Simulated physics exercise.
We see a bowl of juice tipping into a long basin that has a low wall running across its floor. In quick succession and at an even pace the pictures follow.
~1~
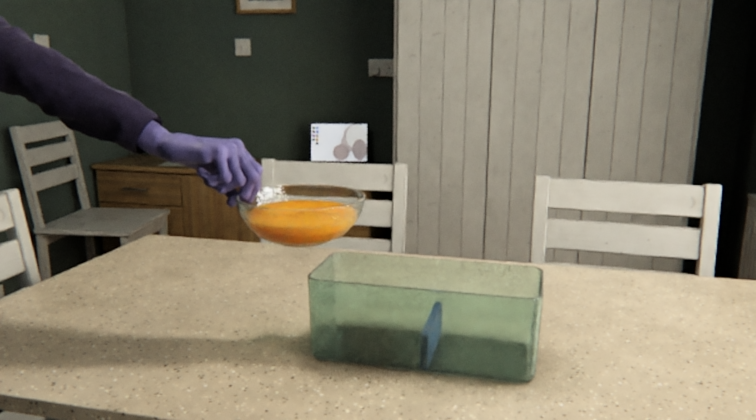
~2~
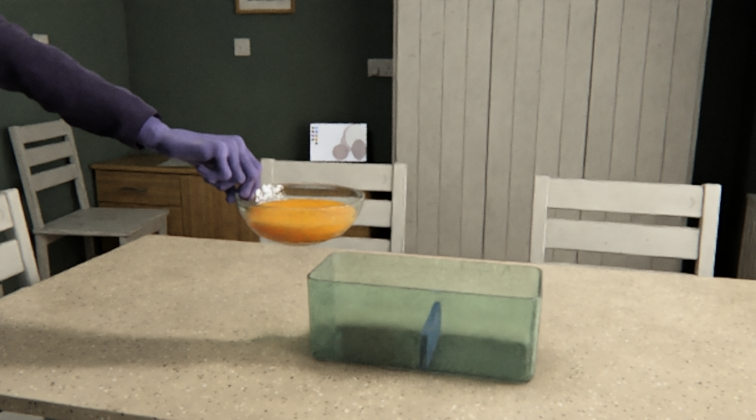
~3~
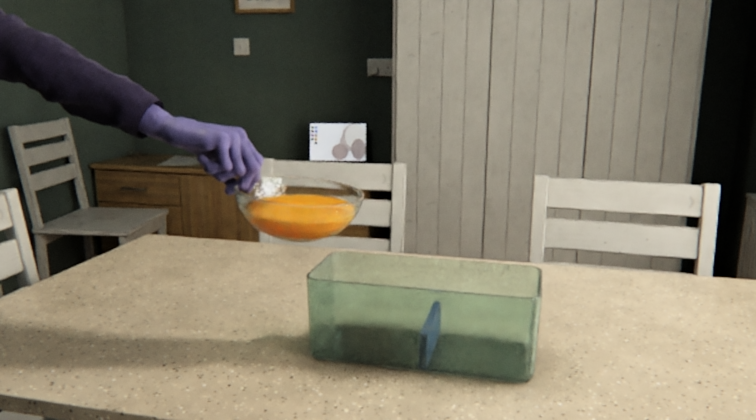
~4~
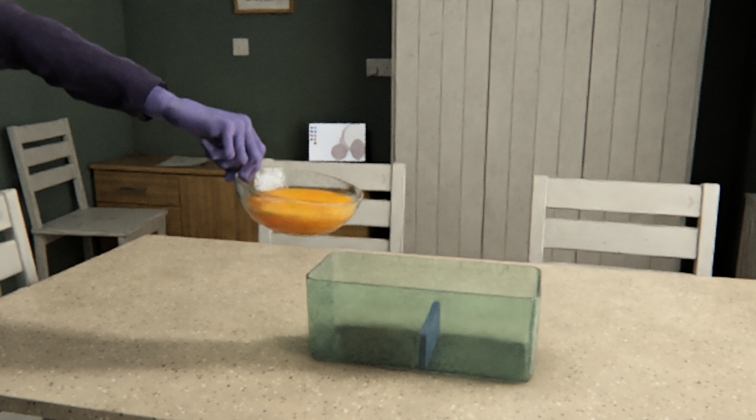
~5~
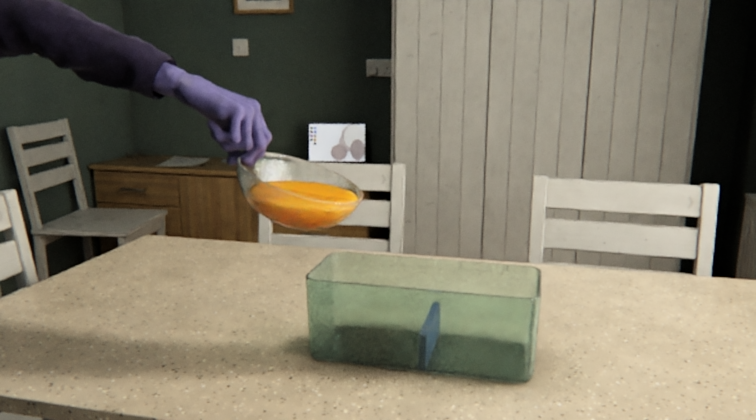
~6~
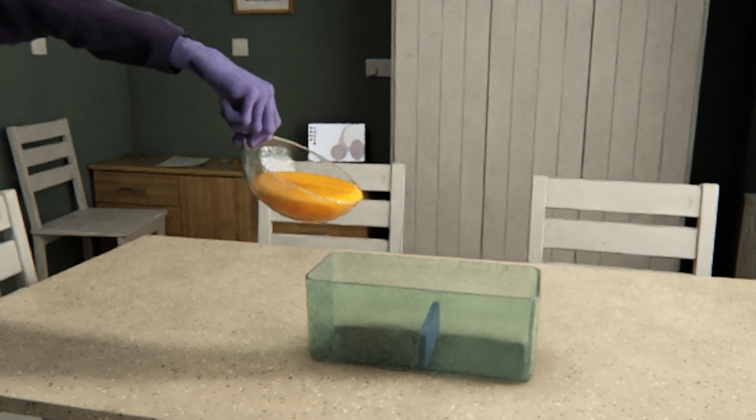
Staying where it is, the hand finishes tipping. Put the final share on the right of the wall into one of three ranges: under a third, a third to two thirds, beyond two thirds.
Middle range.
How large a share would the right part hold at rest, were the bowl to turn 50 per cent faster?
Near 60 %.
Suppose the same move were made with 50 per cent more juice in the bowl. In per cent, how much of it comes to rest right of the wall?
Roughly 60 percent.
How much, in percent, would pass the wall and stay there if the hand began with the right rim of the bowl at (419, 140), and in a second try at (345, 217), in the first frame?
Close to 70 in a hundred, then close to 10 in a hundred.
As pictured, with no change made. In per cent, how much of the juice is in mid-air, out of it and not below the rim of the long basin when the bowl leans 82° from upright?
It comes to around 60 per cent.
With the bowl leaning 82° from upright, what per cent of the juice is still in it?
Near 20 in a hundred still remains.
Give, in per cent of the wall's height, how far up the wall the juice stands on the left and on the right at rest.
Left near 30; right near 40.
A moment on, the bowl is tipped on its side and 20 per cent is still to pour, 21 is left of the wall and 2 right of it.
Next, the bowl is tipped on its side and 0 per cent is still to pour, 35 is left of the wall and 60 right of it.
Then the bowl is tipped on its side and 0 per cent is still to pour, 43 is left of the wall and 56 right of it.
Later the bowl is tipped on its side and 0 per cent is still to pour, 43 is left of the wall and 56 right of it.
In the end 43 per cent lies left of the wall, 56 right of it and 1 outside.
